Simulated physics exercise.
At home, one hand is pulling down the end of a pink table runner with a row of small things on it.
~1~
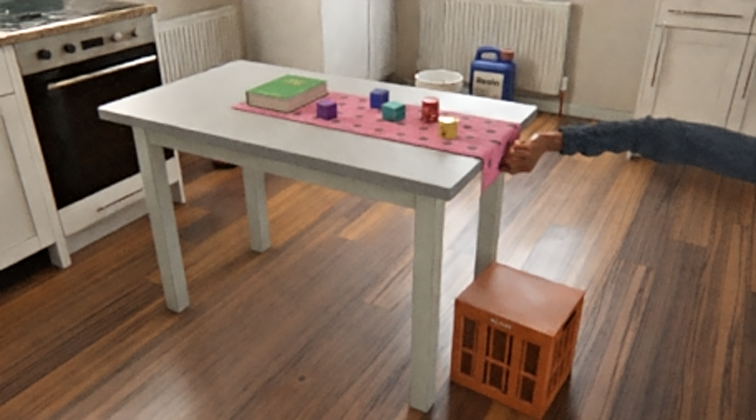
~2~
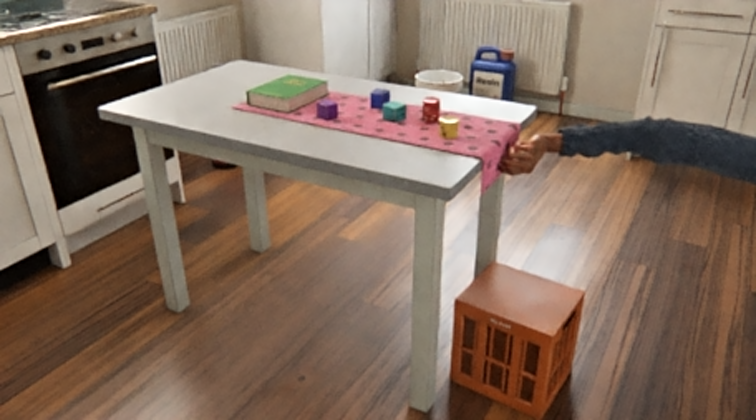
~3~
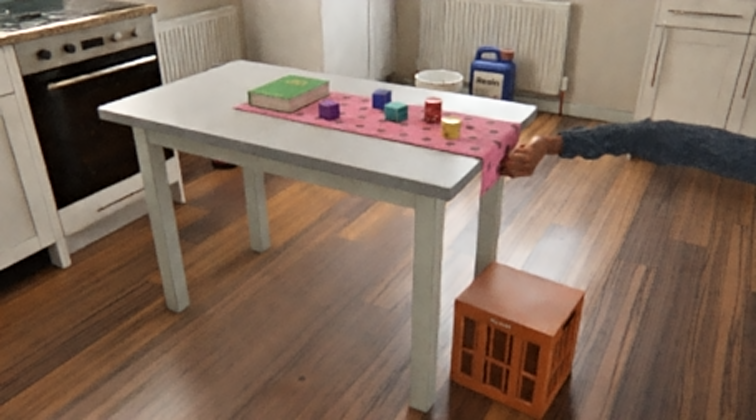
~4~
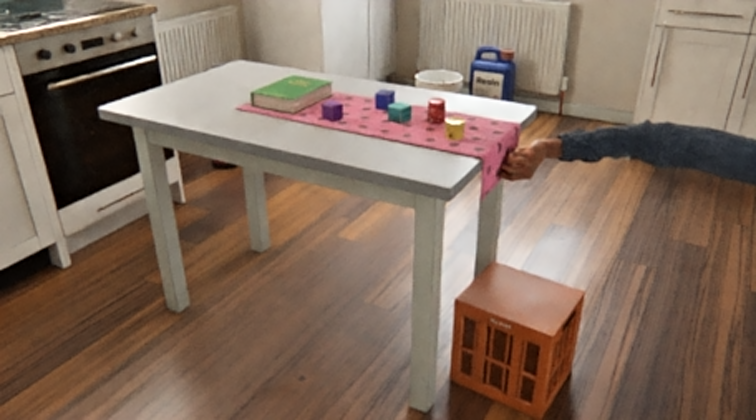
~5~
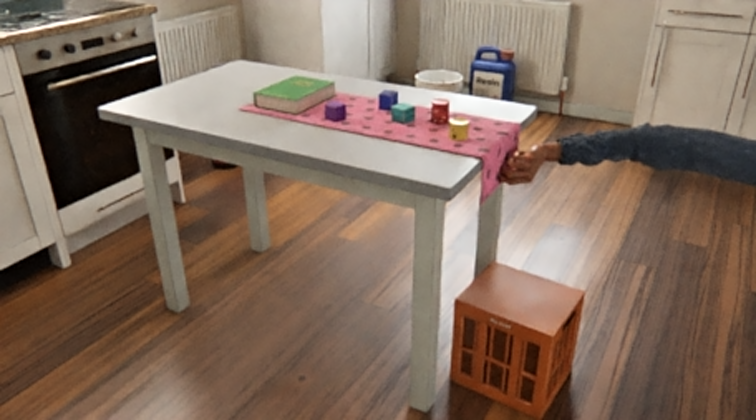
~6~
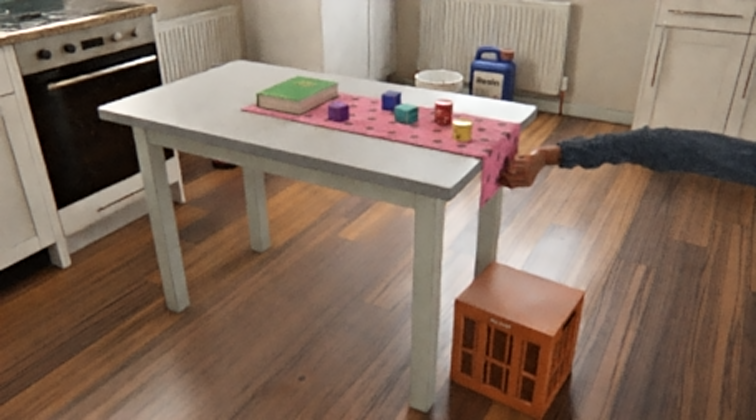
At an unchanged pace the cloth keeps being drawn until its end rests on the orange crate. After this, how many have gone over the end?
The total is three.
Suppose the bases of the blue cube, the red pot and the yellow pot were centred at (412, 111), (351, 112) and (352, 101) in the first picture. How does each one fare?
Start with the blue cube, which is lost; next the red pot, which is kept; last the yellow pot, which is kept.
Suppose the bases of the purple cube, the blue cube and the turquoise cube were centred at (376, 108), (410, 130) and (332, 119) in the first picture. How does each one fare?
Here's the result: The purple cube remains in place, the blue cube leaves the top and the turquoise cube remains in place.
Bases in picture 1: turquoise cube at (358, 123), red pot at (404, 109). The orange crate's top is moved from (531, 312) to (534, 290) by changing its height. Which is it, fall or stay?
Result: Turquoise cube still there, red pot still there.
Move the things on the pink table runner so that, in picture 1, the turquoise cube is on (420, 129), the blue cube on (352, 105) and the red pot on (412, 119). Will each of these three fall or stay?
The turquoise cube is lost, the blue cube stays aboard, the red pot is lost.
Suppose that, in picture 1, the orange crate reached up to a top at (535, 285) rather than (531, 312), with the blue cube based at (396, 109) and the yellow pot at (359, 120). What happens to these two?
Result: Blue cube still there, yellow pot still there.
Soon after, hem near (496, 244); yellow pot gone.
Then, hem on the crate; yellow pot, red pot and turquoise cube gone.
At rest, hem on the crate; yellow pot, red pot and turquoise cube gone. It carries off three.
